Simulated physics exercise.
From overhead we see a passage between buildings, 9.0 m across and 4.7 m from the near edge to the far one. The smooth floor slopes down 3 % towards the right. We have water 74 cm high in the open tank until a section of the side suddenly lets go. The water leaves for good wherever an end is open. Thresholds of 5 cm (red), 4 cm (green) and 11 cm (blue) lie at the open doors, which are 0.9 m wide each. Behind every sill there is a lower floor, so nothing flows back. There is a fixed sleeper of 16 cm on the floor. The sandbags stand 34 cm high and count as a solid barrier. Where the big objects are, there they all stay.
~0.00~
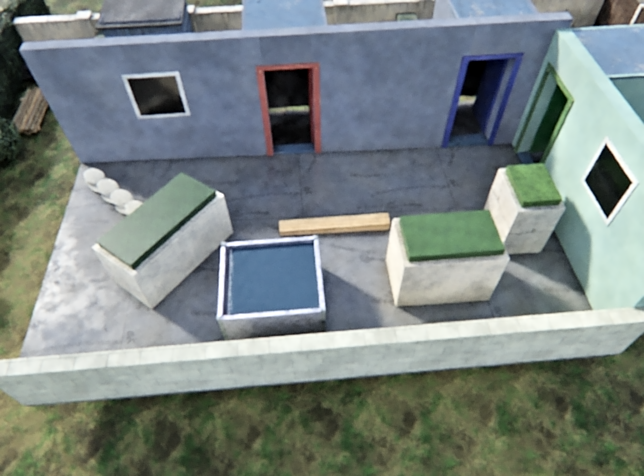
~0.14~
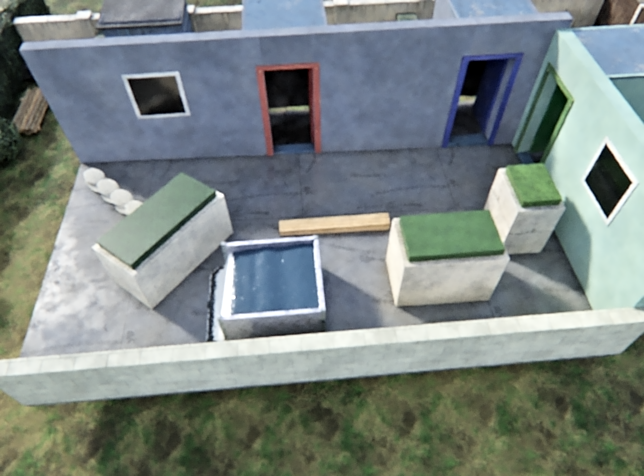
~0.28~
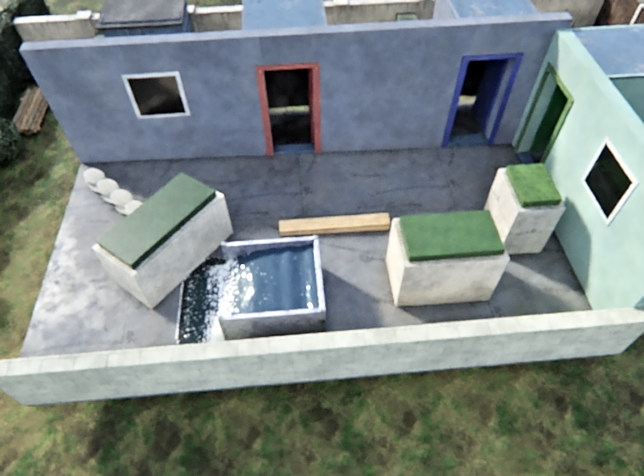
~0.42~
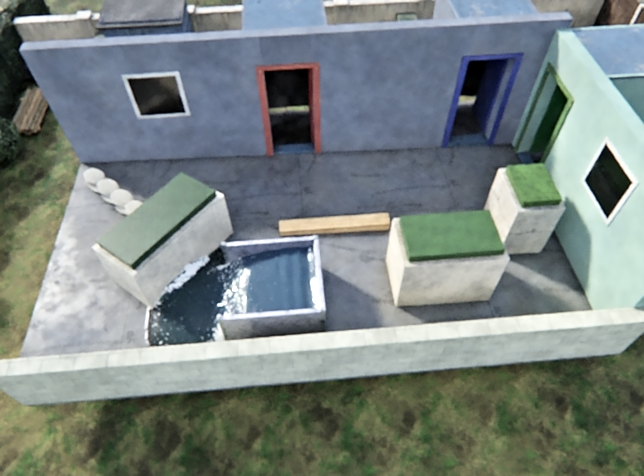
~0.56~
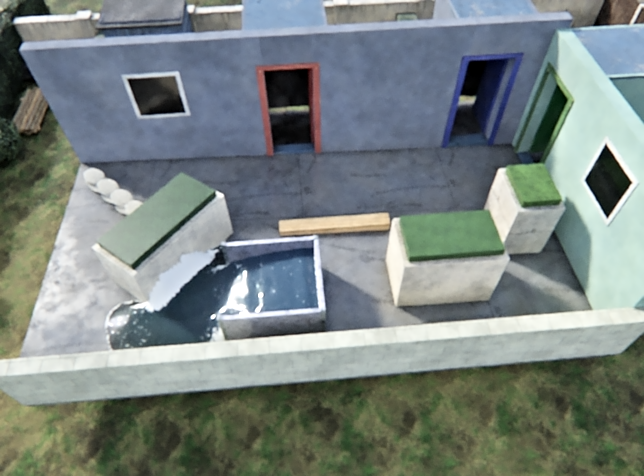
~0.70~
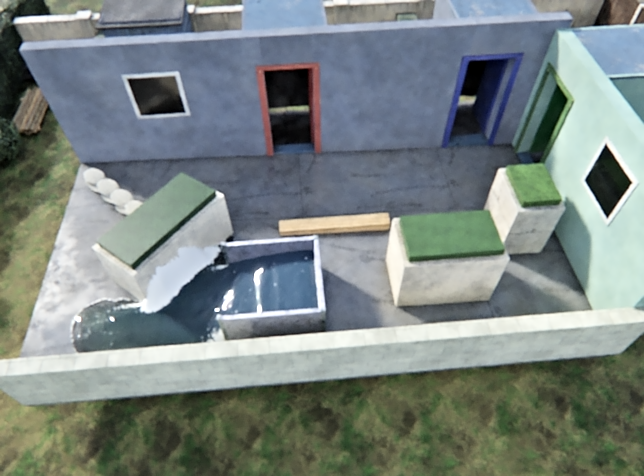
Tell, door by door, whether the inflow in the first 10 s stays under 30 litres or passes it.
As I see it, the red door falls short of the limit; the green door falls short of the limit; the blue door falls short of the limit.
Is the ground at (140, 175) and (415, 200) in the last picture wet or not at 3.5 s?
Not yet touched, then not yet touched.
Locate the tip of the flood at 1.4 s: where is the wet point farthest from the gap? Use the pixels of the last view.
About pixel (30, 376).
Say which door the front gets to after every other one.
Green.
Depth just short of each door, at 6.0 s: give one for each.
In cm: Red 2, green 1, blue 1.
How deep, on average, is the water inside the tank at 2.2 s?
17 cm.
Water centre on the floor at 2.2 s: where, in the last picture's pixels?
Centre: Roughly (208, 309) px.
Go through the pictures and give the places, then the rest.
The first frame shows still water, 74 cm deep, in the open tank at (271, 278).
In the second frame, the front is at (228, 268), 0.8 m from the gap at (230, 299); 0.4 m2 of floor is under water; 74 cm left at the back of the open tank.
In the third frame, water pours out at (230, 300) and has run 1.0 m, to (201, 267); deepest outside 37 cm, 71 cm at the open tank's back.
In the fourth frame, water pours out at (230, 301) and has run 1.3 m, to (155, 348); deepest outside 33 cm, 63 cm at the open tank's back.
In the fifth frame, water pours out at (231, 301) and has run 1.9 m, to (112, 331); deepest outside 61 cm, 62 cm at the open tank's back.
In the sixth frame, water pours out at (231, 301) and has run 2.4 m, to (77, 333); deepest outside 82 cm, 57 cm at the open tank's back.
After 1.4 s water covers 15 % of the floor and is deepest (38 cm) near (141, 368); red door not reached, green door not reached, blue door not reached.
After 2.2 s water covers 25 % of the floor and is deepest (26 cm) near (165, 366); red door not reached, green door not reached, blue door not reached.
After 3.5 s water covers 35 % of the floor and is deepest (14 cm) near (213, 351); red door 5 cm at the sill, 0 L in, green door not reached, blue door not reached.
After 6.0 s water covers 50 % of the floor and is deepest (9 cm) near (227, 310); red door 2 cm at the sill, 0 L in, green door not reached, blue door 1 cm at the sill, 0 L in.
After 10.0 s water covers 45 % of the floor and is deepest (7 cm) near (595, 335); red door 1 cm at the sill, 0 L in, green door 7 cm at the sill, 10 L in, blue door 2 cm at the sill, 0 L in.
